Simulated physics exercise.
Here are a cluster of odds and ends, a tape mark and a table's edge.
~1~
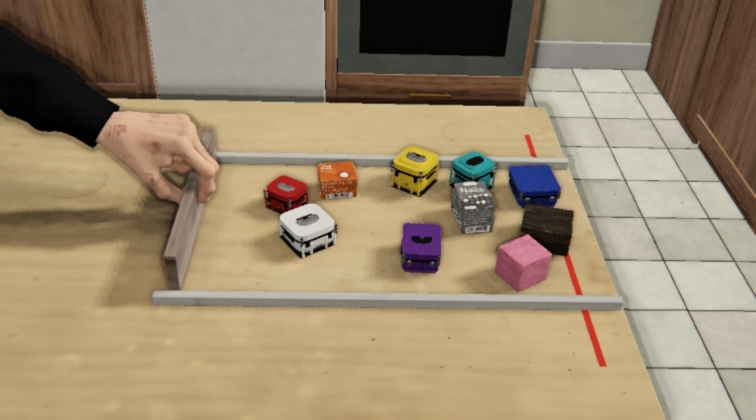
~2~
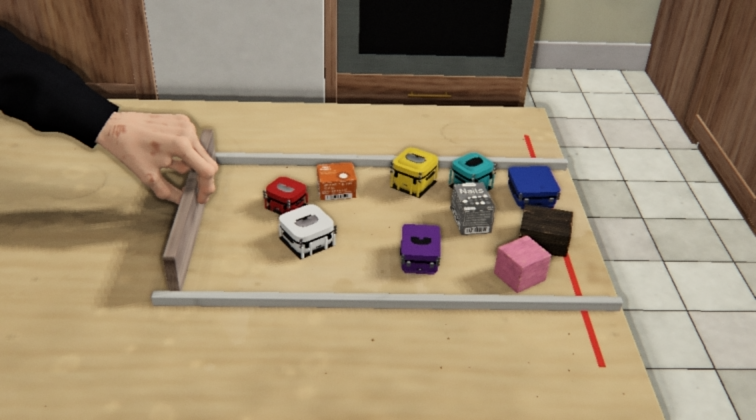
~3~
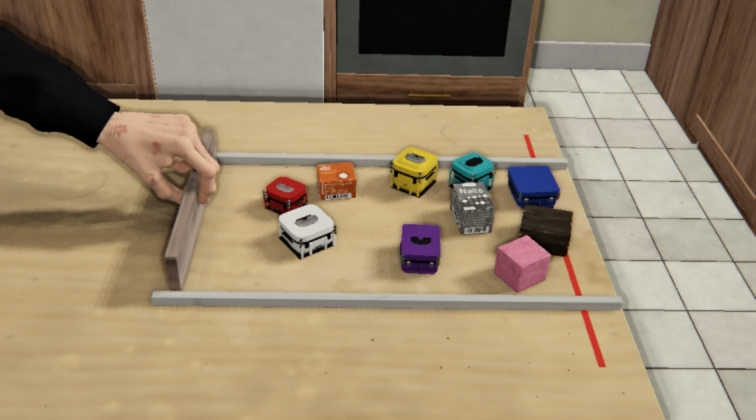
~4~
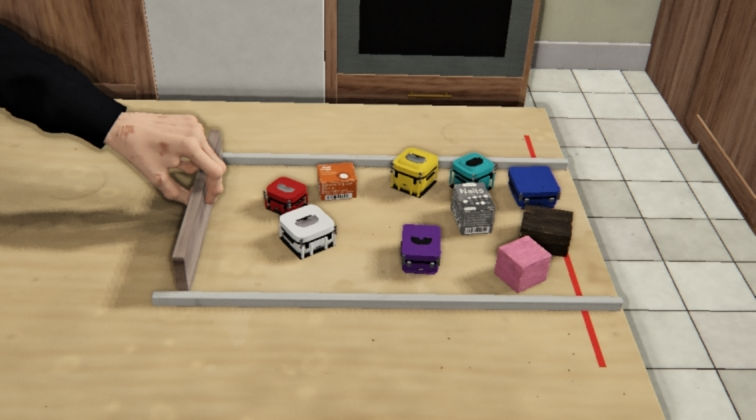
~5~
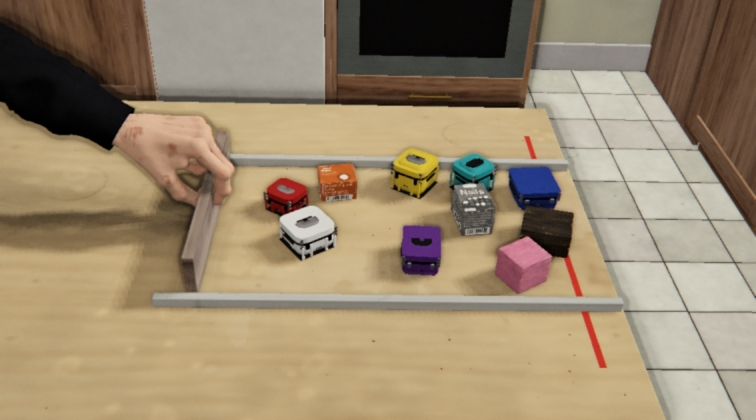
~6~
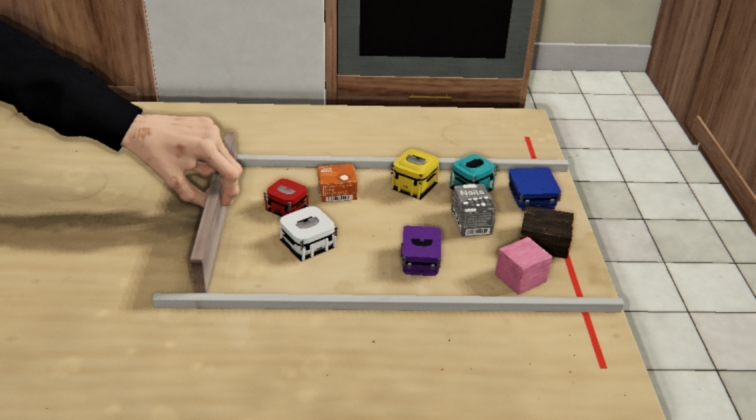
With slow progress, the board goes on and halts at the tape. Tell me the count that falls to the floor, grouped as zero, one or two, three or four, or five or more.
I expect the drop count to reach five or more.
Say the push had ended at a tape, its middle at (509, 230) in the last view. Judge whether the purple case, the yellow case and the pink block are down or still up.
The purple case is still there; as for the yellow case, it is still there; and the pink block is no longer there.
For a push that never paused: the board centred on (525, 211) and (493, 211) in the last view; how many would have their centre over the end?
Place by place: 4, then 1.
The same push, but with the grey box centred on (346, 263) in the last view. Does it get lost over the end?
From that start the object is safe.
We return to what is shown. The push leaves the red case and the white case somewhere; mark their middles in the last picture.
In the last picture the red case sits around (567, 199) and the white case around (589, 245).
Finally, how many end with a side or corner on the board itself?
3 are in contact with it.
Early on, none off yet; blue case at rest near (533, 189); black block at rest near (546, 232); pink block at rest near (523, 265).
A while later, none off yet; blue case travelled about its own width near (563, 191); black block moving near (553, 231); pink block travelled about its own width near (561, 269).
Finally, the number that fall off is five or more; lost, purple case, yellow case, grey box, turquoise case, pink block, black block and blue case.
